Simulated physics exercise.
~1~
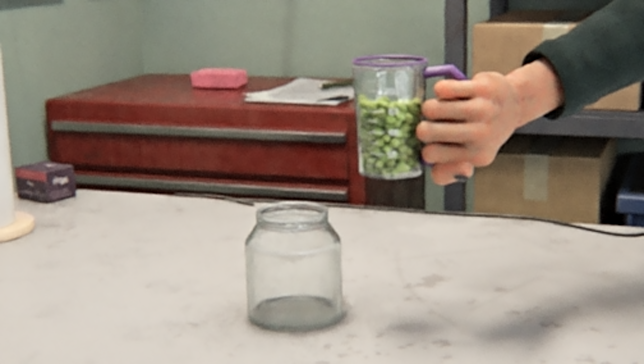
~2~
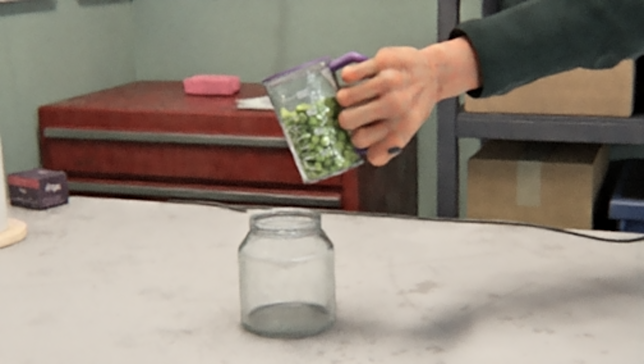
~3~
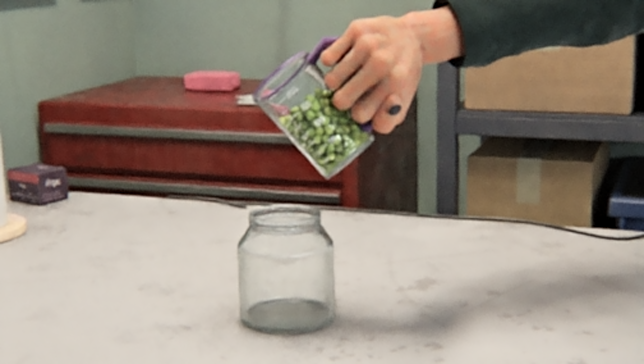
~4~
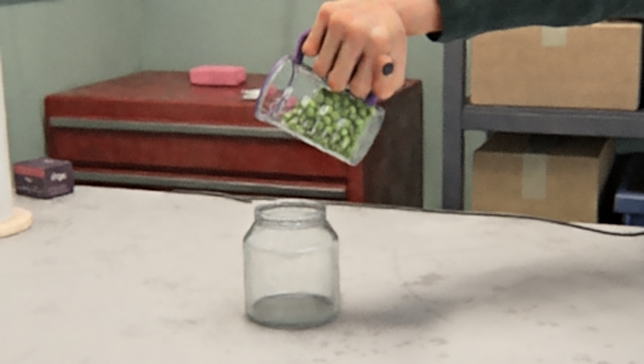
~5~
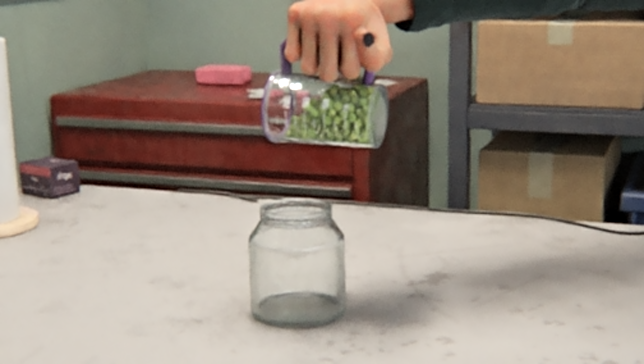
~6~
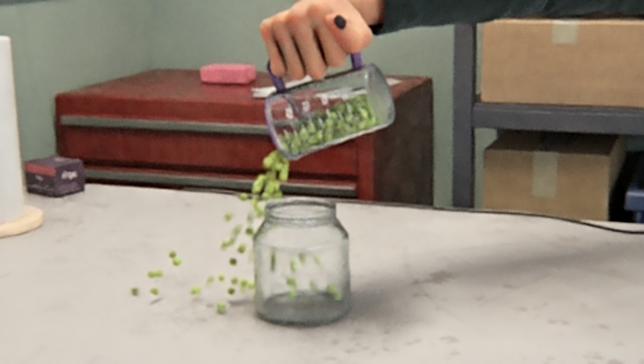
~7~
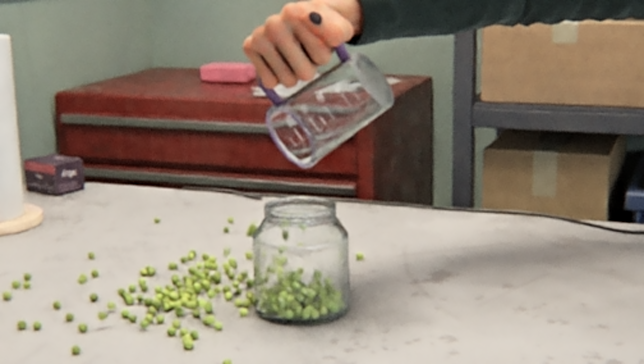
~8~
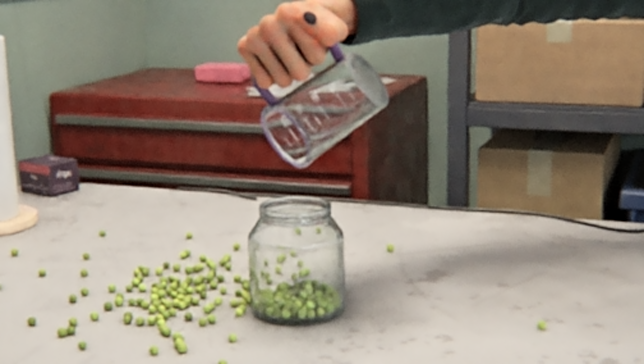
At first, a hand holds a clear cup with a purple rim and handle, full of green peas, above and to the right of an empty glass jar on a pale tabletop. The hand moves the cup left and tips it toward the jar. It keeps turning until the cup lies on its side, with the peas still inside. Then the peas stream from the rim, some dropping into the jar and many landing to its left. The cup ends up tilted mouth-down and looks empty, with some peas in the jar and most scattered across the table.
